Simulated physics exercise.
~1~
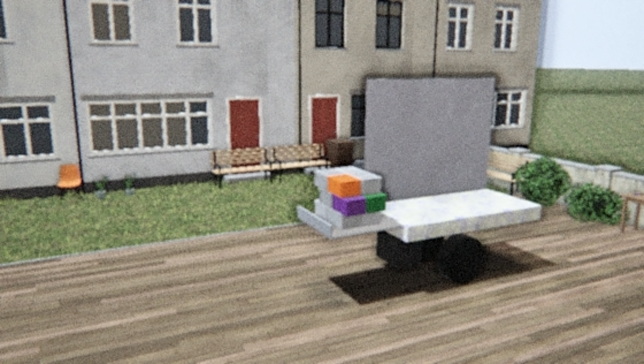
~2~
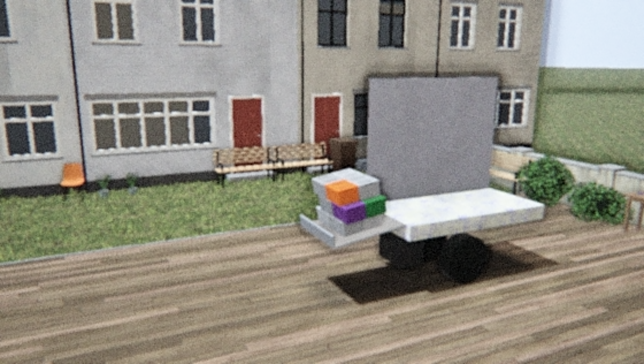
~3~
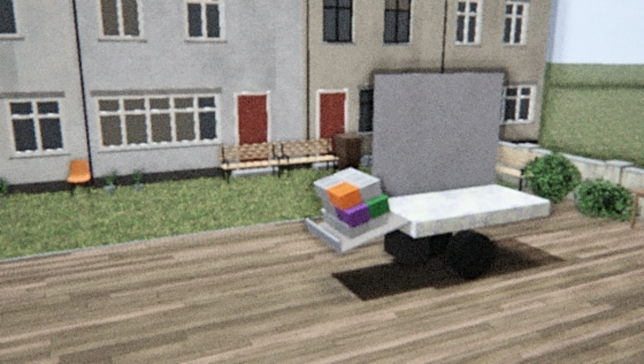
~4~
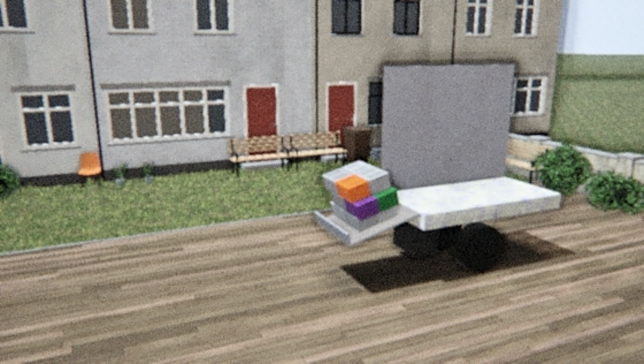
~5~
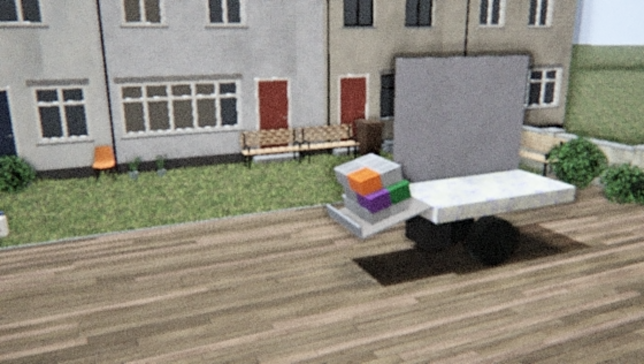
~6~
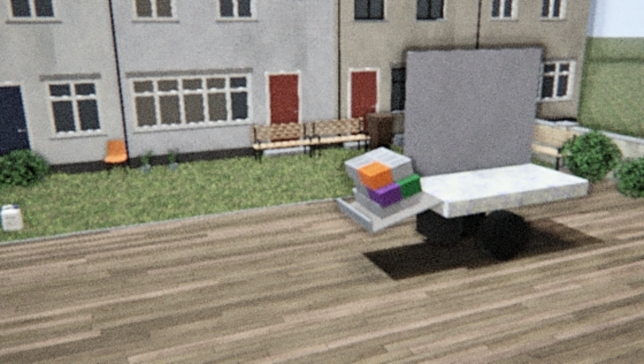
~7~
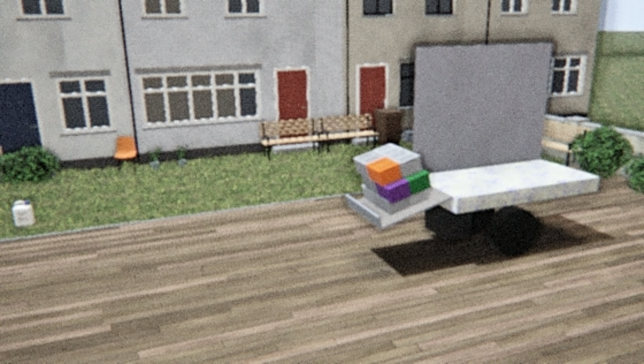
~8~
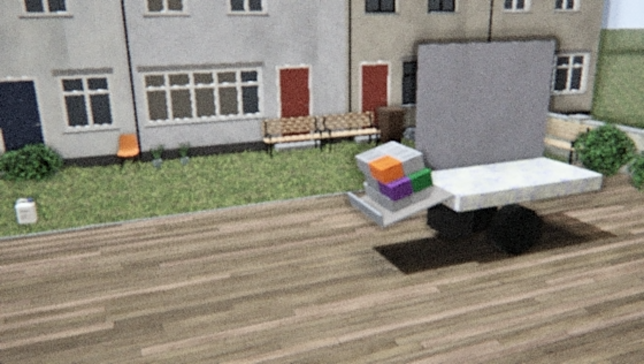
Lorry tail lift tilting down at its outer edge with stacked grey, orange, purple and green totes, all staying aboard.
